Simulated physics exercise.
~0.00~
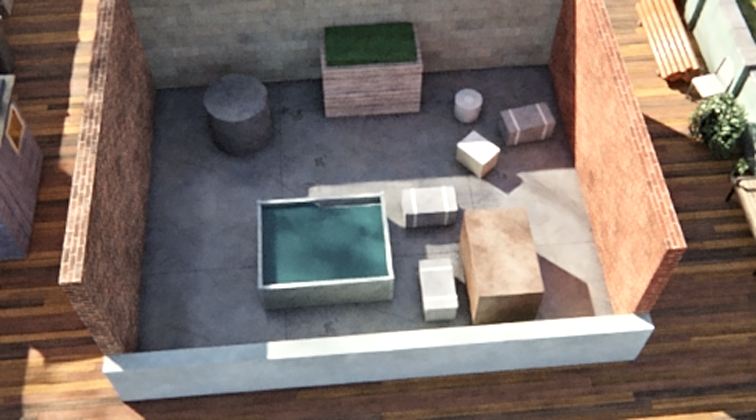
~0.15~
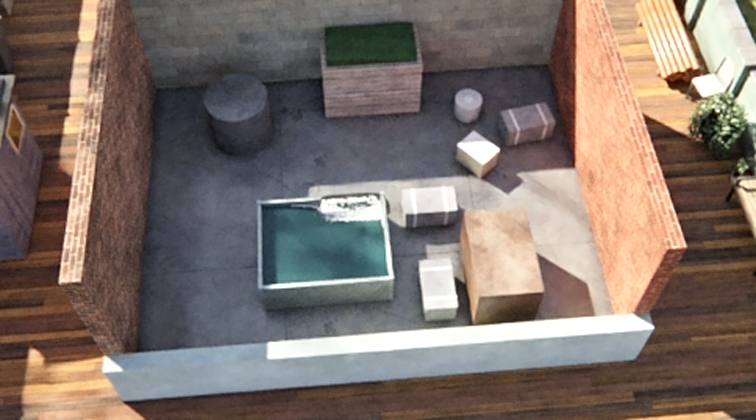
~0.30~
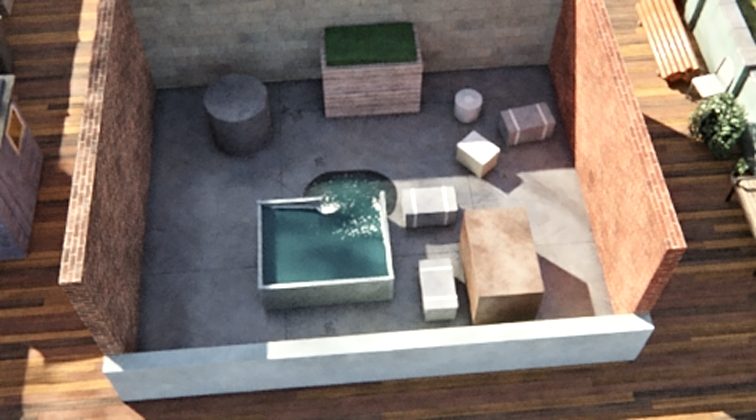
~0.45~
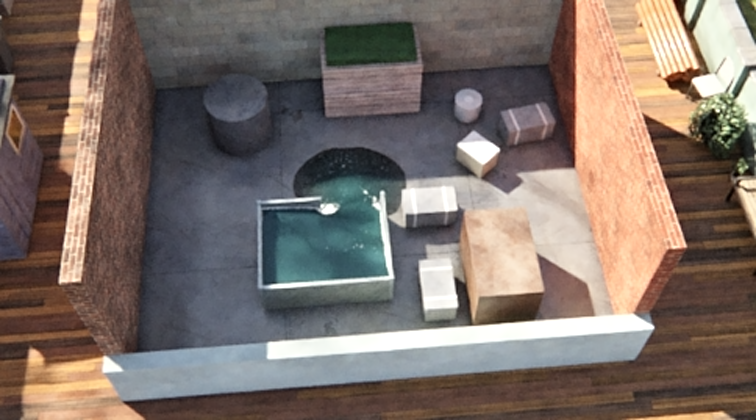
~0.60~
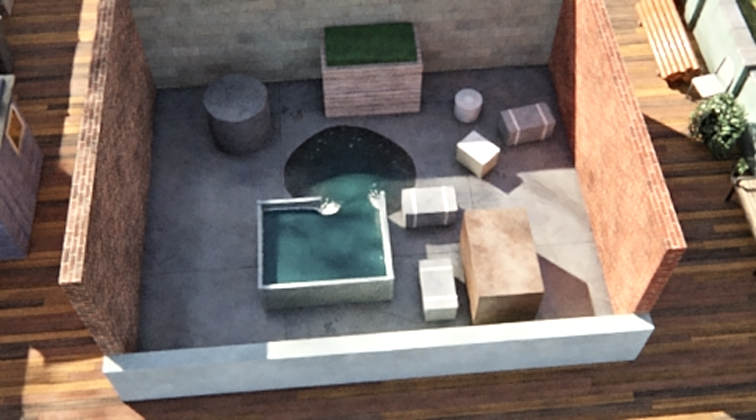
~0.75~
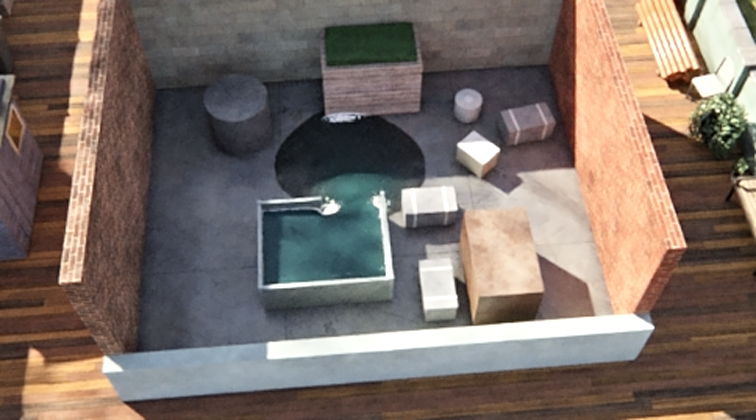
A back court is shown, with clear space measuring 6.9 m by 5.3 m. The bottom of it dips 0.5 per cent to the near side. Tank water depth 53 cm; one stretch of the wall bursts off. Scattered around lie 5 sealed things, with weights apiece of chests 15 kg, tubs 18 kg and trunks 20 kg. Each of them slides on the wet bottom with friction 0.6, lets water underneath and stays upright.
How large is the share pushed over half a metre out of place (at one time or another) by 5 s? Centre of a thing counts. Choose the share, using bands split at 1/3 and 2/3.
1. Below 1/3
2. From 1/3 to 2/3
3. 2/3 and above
Answer: 2.
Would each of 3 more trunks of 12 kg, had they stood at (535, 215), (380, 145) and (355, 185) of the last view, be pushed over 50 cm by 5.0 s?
In order: Within it, beyond it, beyond it.
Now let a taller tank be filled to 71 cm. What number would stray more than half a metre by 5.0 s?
2.
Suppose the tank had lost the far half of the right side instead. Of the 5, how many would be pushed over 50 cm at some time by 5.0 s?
So the tally would be 3.
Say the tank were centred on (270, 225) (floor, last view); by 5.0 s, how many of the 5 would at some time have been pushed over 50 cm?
That would give 0.
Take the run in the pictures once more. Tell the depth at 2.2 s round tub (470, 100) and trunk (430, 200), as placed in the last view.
First roughly 6 cm, second roughly 0 cm.
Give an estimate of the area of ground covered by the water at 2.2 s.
13 m2.
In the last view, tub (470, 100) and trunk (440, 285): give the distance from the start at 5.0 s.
Net shifts, in order: 80 cm and 0 cm.
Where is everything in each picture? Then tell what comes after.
The first picture shows a chest at (479, 147) rests on the ground; a tub at (469, 99) rests on the ground; water covers 2.5 m2; 0 of 5 have shifted.
The second picture shows a chest at (479, 147), on the bottom; a tub at (469, 99), on the bottom; 3.0 m2 under water; 0 of 5 have shifted.
The third picture shows a chest at (479, 147) rests on the ground; a tub at (469, 99), on the bottom; 3.6 m2 under water; 0 of 5 have shifted.
The fourth picture shows a chest at (479, 147), on the bottom; a tub at (469, 99), on the bottom; water covers 4.4 m2; 0 of 5 have shifted.
The fifth picture shows a chest at (479, 147), on the bottom; a tub at (469, 99), on the bottom; water covers 5.4 m2; 0 of 5 have shifted.
The sixth picture shows a chest at (479, 147) rests on the ground; a tub at (469, 99), on the bottom; 6.4 m2 under water; 0 of 5 have shifted.
After 1.1 s 0 of 5 are over 50 cm from their spots; 0 afloat.
After 2.2 s 0 of 5 are over 50 cm from their spots; 0 afloat.
After 3.5 s 1 of 5 are over 50 cm from their spots; 0 afloat.
After 5.0 s 2 of 5 are over 50 cm from their spots, and 2 have been at some point; 0 afloat.
